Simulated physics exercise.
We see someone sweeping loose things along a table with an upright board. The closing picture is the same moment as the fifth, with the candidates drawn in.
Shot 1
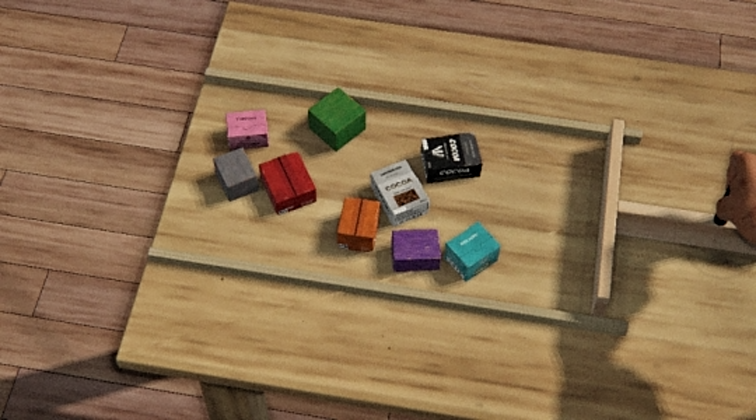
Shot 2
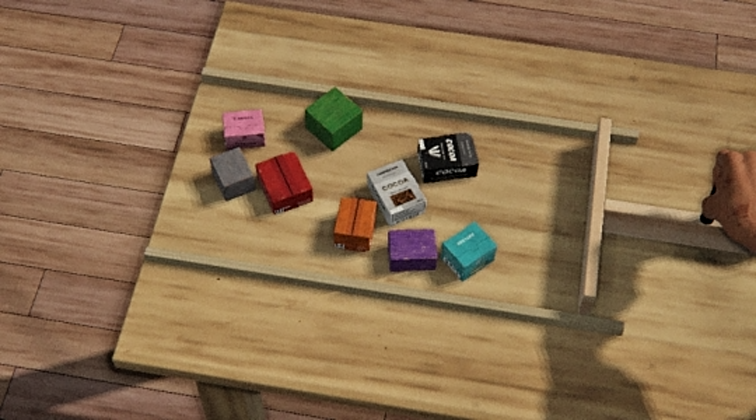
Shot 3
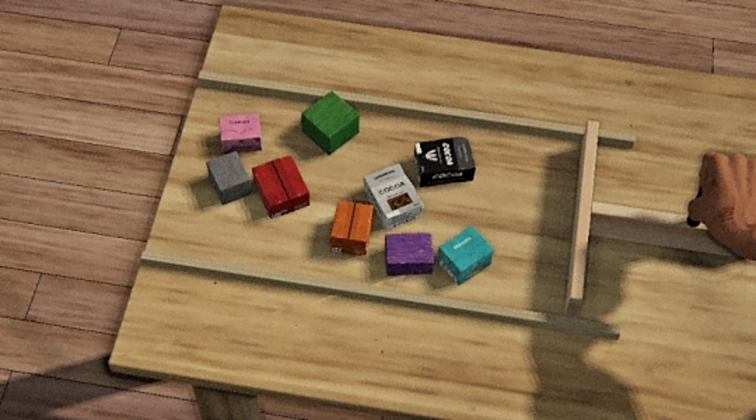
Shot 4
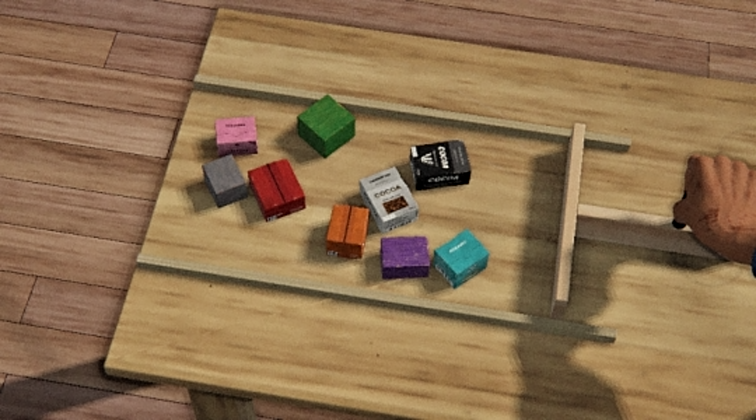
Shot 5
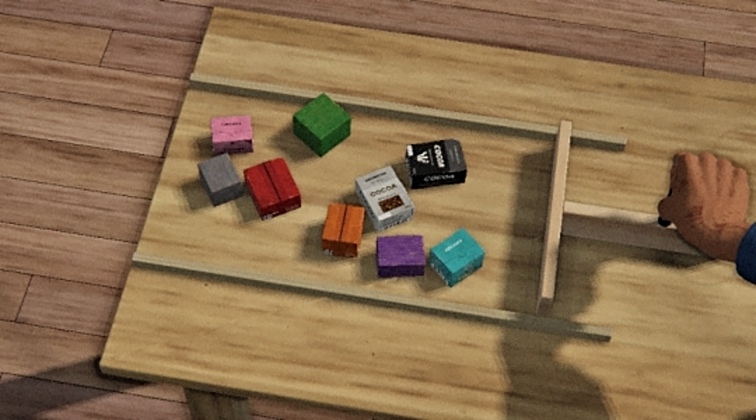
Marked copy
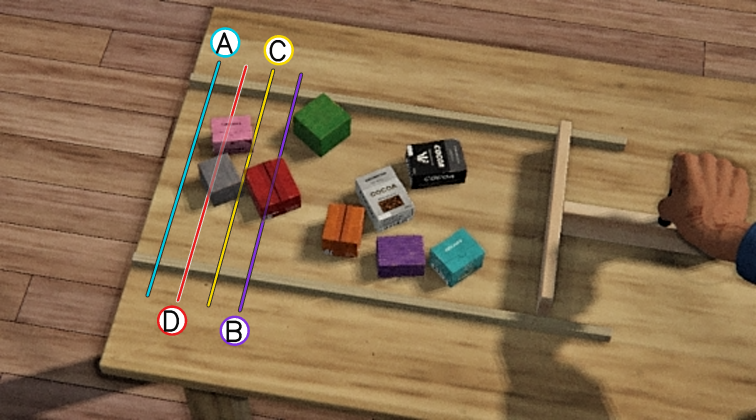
An upright wooden board, pushed by a hand at the right, slides a short way left between two rails on a table, nearing a scattered group of small coloured blocks and boxes that stay in place, untouched.
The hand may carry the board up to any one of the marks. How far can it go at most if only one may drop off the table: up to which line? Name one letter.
It can go as far as B.
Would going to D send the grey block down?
By then, yes.
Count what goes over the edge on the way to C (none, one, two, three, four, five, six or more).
In all, two.
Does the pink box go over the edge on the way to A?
Yes.
On the marked copy, A at (186, 172); B at (272, 185); C at (243, 181); D at (214, 176).
Taking B. A third of the way, board (455, 190); purple block (373, 258); turquoise packet (416, 261).
Two thirds of the way, board (355, 174); green block (287, 118); purple block (273, 256).
When it is over, board (276, 162); grey block (171, 175); pink box (184, 137); none fallen.
As for the rest, A drops seven; C drops two; D drops five.
